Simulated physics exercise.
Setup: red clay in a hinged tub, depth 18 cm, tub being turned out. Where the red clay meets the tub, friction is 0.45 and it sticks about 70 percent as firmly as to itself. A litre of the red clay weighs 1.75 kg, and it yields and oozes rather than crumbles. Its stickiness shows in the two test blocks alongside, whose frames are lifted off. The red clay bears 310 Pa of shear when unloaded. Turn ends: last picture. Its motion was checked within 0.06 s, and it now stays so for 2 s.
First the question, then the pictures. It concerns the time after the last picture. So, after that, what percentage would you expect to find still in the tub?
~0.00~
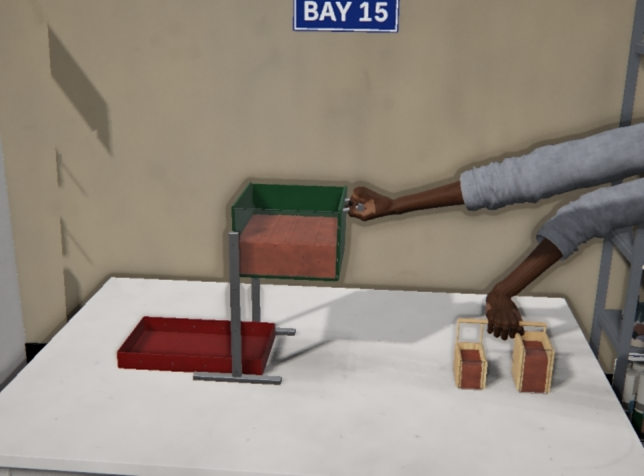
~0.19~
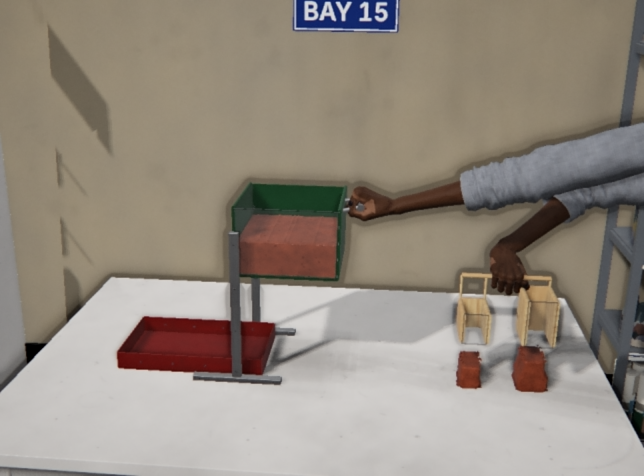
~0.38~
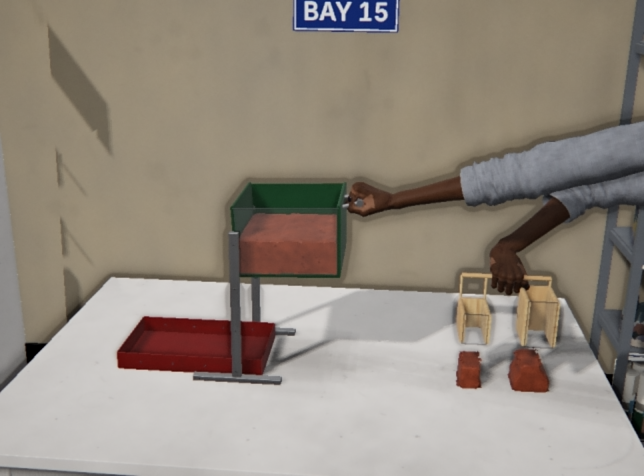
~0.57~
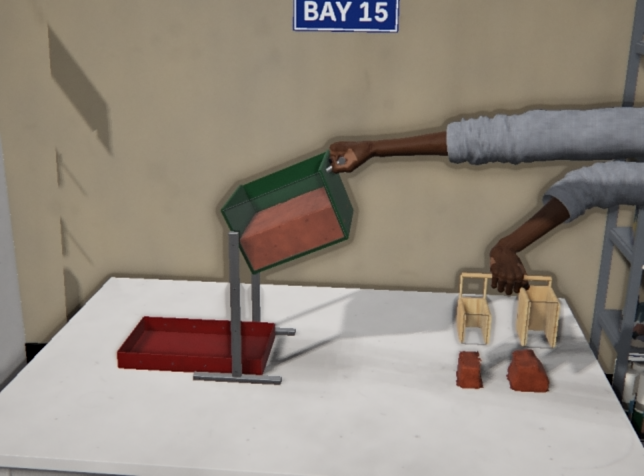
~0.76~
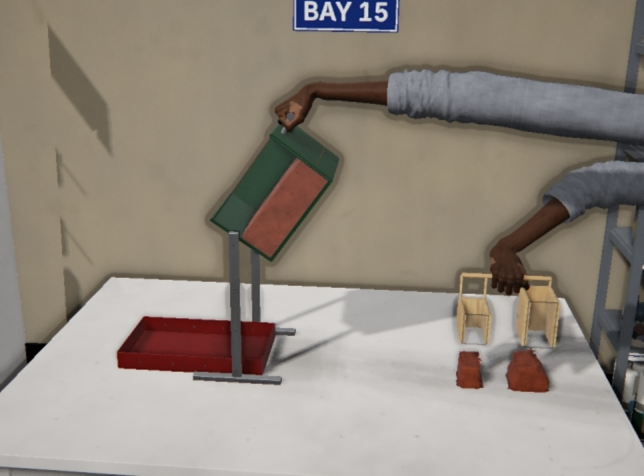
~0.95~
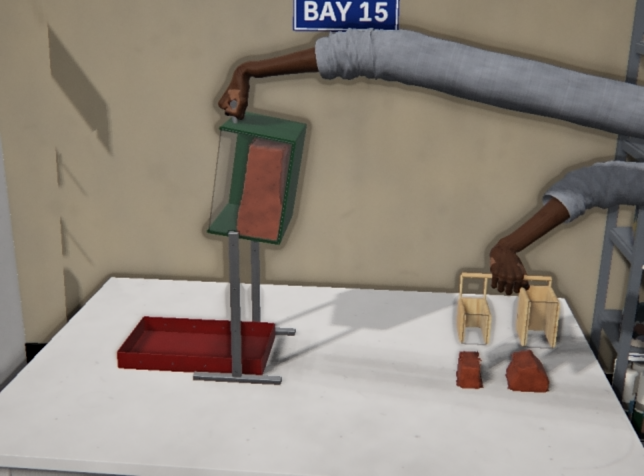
I would expect about 61 % still in the tub.
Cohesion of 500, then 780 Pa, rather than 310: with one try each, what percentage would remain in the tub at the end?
60 in a hundred, followed by 100 in a hundred.
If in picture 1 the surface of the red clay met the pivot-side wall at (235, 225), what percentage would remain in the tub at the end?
That works out near 45 %.
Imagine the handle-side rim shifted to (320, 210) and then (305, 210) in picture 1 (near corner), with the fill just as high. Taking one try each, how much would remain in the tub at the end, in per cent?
Respectively 75 % and 100 %.
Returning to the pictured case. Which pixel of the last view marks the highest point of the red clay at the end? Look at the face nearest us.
Roughly at pixel (268, 201).
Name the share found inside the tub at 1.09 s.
It comes to about 100 percent of the start.
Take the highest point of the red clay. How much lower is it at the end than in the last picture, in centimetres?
The top ends up some 14 cm below its level in the last picture.
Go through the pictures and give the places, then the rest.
In the first picture, handle-side rim at (338, 212), tilt 0 degrees; top of the red clay at (250, 241); blocks stand 6.8 cm, 11 cm (left to right).
In the second picture, handle-side rim at (338, 212), tilt 0 degrees; top of the red clay at (250, 241); blocks stand 6.8 cm, 9.2 cm (left to right).
In the third picture, handle-side rim at (337, 208), tilt 2 degrees; top of the red clay at (331, 242); blocks stand 6.8 cm, 8.3 cm (left to right).
In the fourth picture, handle-side rim at (318, 173), tilt 24 degrees; top of the red clay at (331, 207); blocks stand 6.7 cm, 8.0 cm (left to right).
In the fifth picture, handle-side rim at (270, 137), tilt 55 degrees; top of the red clay at (301, 163); blocks stand 6.7 cm, 7.9 cm (left to right).
In the sixth picture, handle-side rim at (221, 130), tilt 81 degrees; top of the red clay at (255, 147); blocks stand 6.7 cm, 7.8 cm (left to right).
After 1.09 s, the tub is at 81 degrees and holds 100 %.
After 1.26 s, the tub is at 81 degrees and holds 70 %.
After 1.43 s, the tub is at 81 degrees and holds 62 %.
After 1.60 s, the tub is at 81 degrees and holds 61 %.
After 2.95 s, at the end, the tub is at 81 degrees and holds 61 %.
